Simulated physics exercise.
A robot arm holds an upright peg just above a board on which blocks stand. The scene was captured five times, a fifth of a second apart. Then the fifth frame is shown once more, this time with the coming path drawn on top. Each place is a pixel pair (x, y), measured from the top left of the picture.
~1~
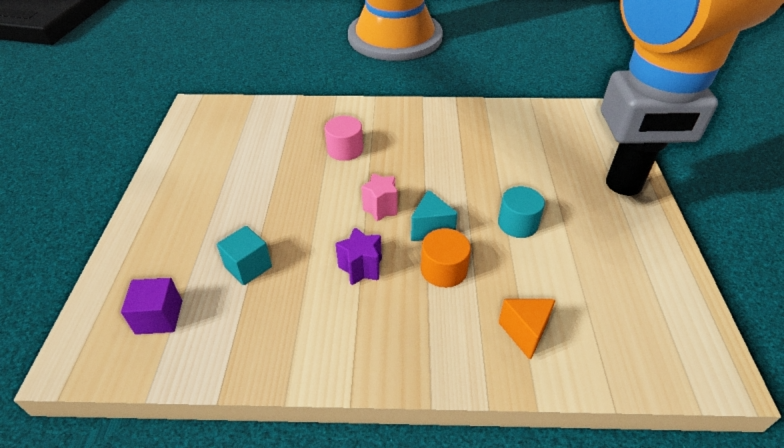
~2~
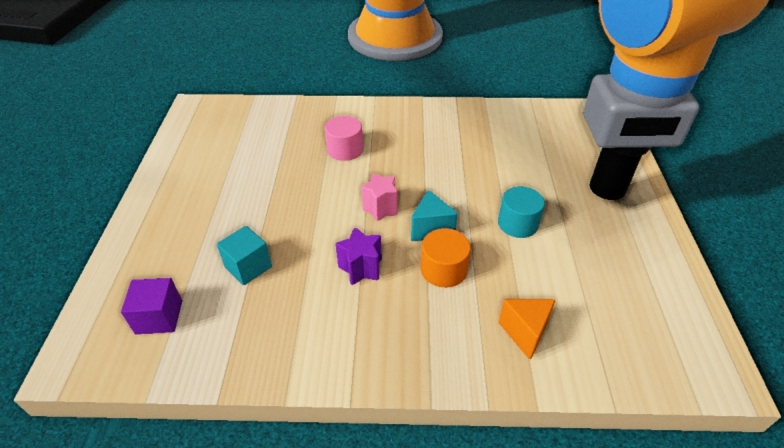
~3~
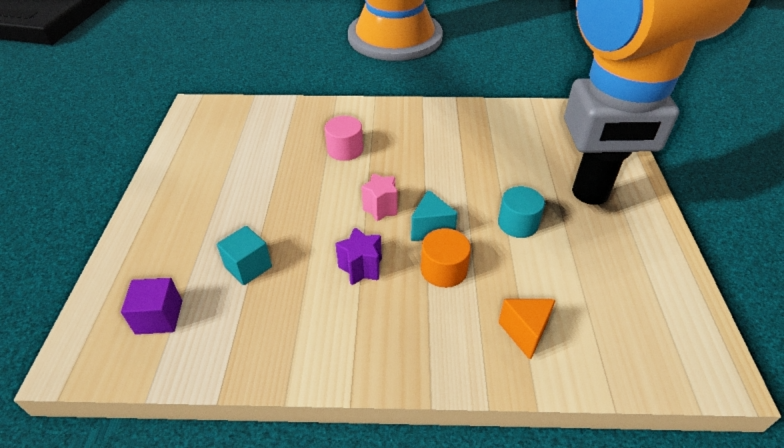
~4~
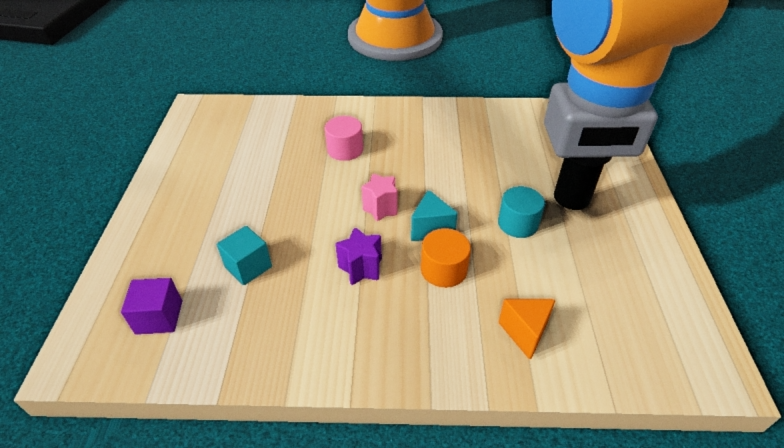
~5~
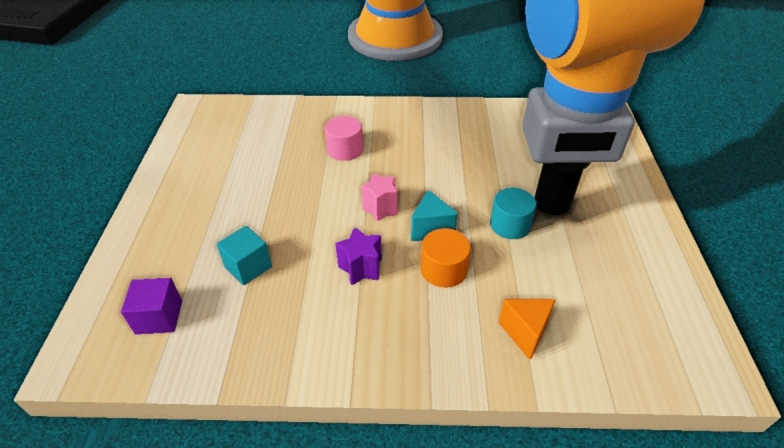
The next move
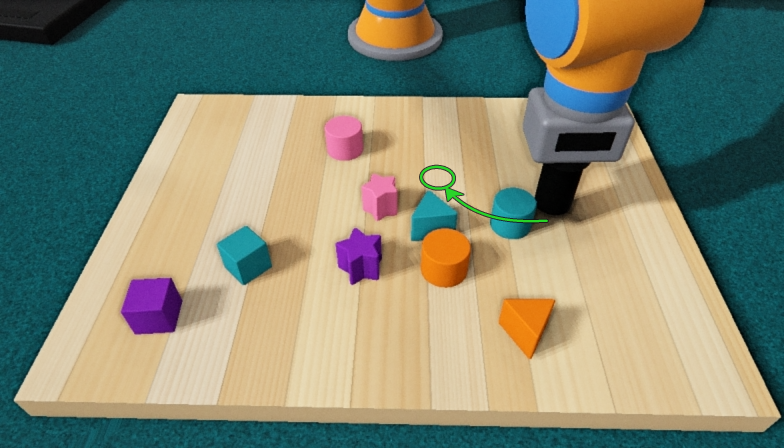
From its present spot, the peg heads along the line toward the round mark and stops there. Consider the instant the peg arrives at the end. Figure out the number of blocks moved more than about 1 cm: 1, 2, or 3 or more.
Counting only shifts above 1 cm, I get two blocks.
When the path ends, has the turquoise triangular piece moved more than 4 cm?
No
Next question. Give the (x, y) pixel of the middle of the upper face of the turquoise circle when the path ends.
Somewhere near (452, 205).
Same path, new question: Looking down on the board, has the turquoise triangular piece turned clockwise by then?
Yes, that is how it ends up.
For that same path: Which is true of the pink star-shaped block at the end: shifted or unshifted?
It stays.
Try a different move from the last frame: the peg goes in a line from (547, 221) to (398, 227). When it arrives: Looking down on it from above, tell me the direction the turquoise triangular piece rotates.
It twists with the clock when seen from above.
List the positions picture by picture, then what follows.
In the first frame, tip of the peg (624, 184), middles of tops, pink star-shaped block (381, 184), turquoise triangular piece (433, 206), turquoise circle (524, 199).
In the second frame, peg (608, 188), nothing pushed.
In the third frame, peg (590, 193), nothing pushed.
In the fourth frame, peg (572, 198), nothing pushed.
In the fifth frame, peg (552, 203), pink star-shaped block (381, 184), turquoise triangular piece (433, 206), turquoise circle (516, 201).
The line goes from (547, 221) through (502, 219) and (462, 203) to (438, 178).
On the path given first. One third of the way, peg (505, 201); turquoise circle (471, 205).
Two thirds of the way, peg (464, 185); turquoise triangular piece (417, 213), turned 35° clockwise; turquoise circle (452, 205).
At the end, peg (439, 160); pink star-shaped block unmoved; turquoise triangular piece (417, 213), turned 35° clockwise; turquoise circle (452, 205).
